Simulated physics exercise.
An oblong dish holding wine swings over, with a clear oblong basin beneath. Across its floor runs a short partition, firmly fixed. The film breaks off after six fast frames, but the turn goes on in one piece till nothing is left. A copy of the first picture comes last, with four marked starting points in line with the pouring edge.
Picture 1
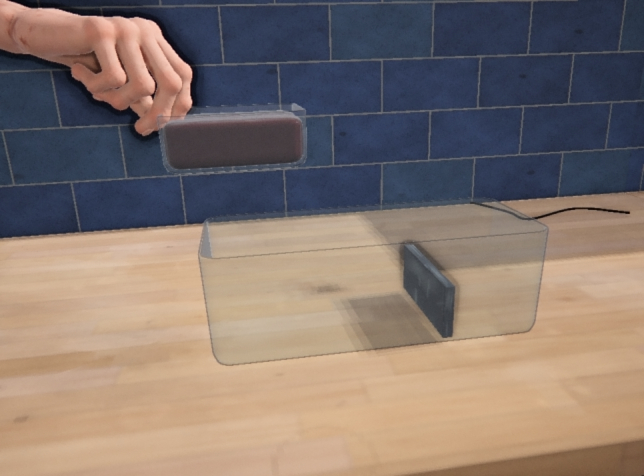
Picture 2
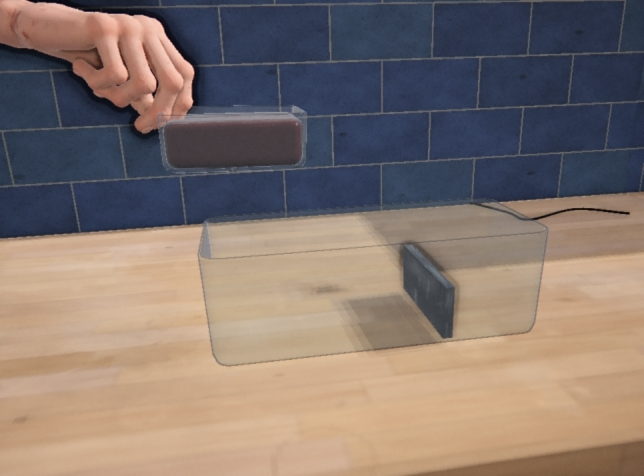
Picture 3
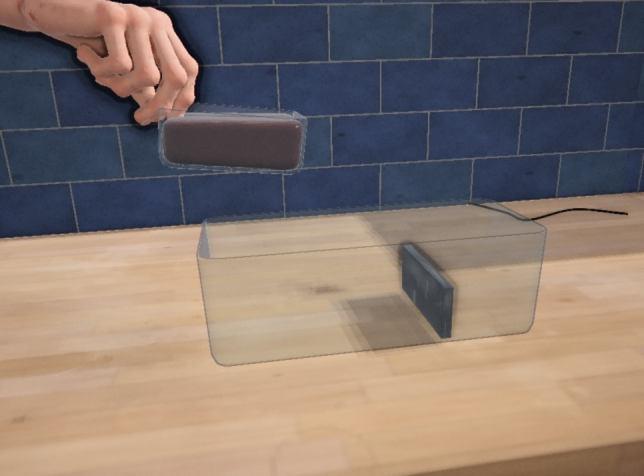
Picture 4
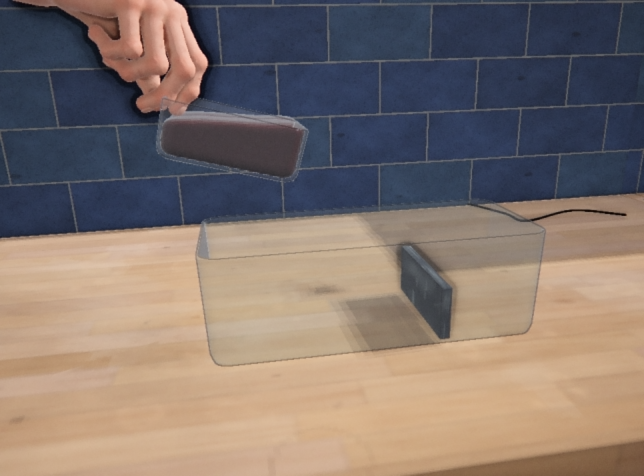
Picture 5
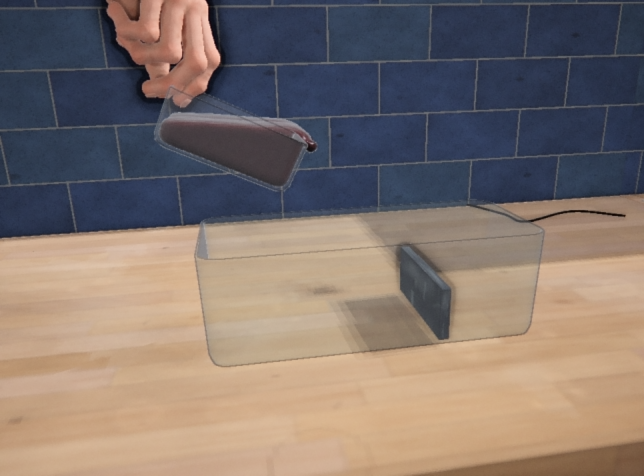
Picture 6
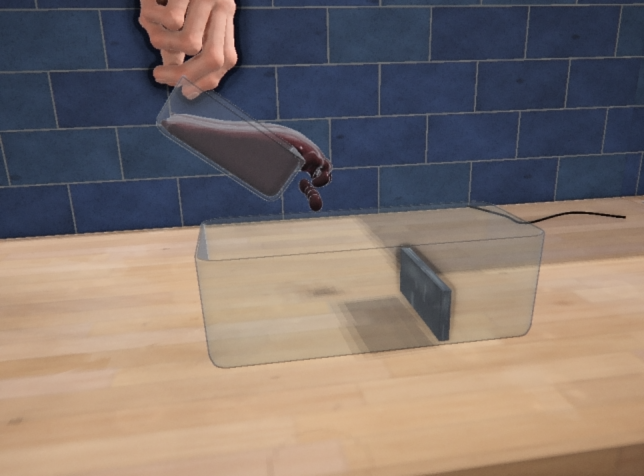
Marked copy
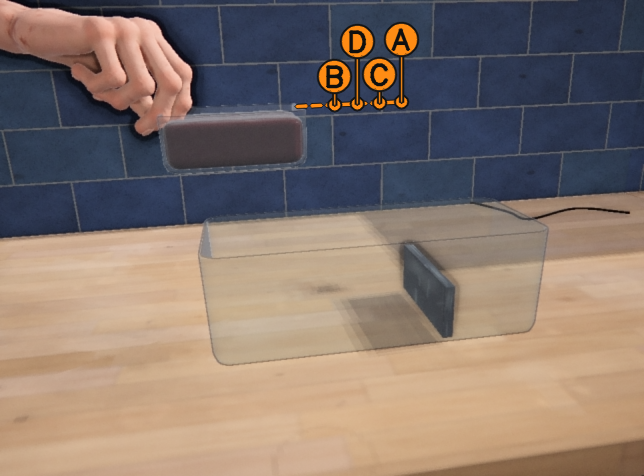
A hand above a clear oblong basin with a short partition tilted a dish of wine down to the right, slowly at first, then more steeply, and dark red liquid ran over its lip.
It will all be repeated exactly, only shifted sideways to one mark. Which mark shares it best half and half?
Best: C.
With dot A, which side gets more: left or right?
More ends on the right.
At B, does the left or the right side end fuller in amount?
The left side.
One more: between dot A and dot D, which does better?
That is dot A.
In orange, A at (401, 101); B at (334, 104); C at (379, 102); D at (357, 103).
Choosing A, about 28 % ends left of the wall and 70 % right of it.
Choosing B, about 95 % ends left of the wall and 2 % right of it; 3 % is lost outside.
Choosing C, about 47 % ends left of the wall and 51 % right of it; 3 % is lost outside.
Choosing D, about 85 % ends left of the wall and 9 % right of it; 6 % is lost outside.
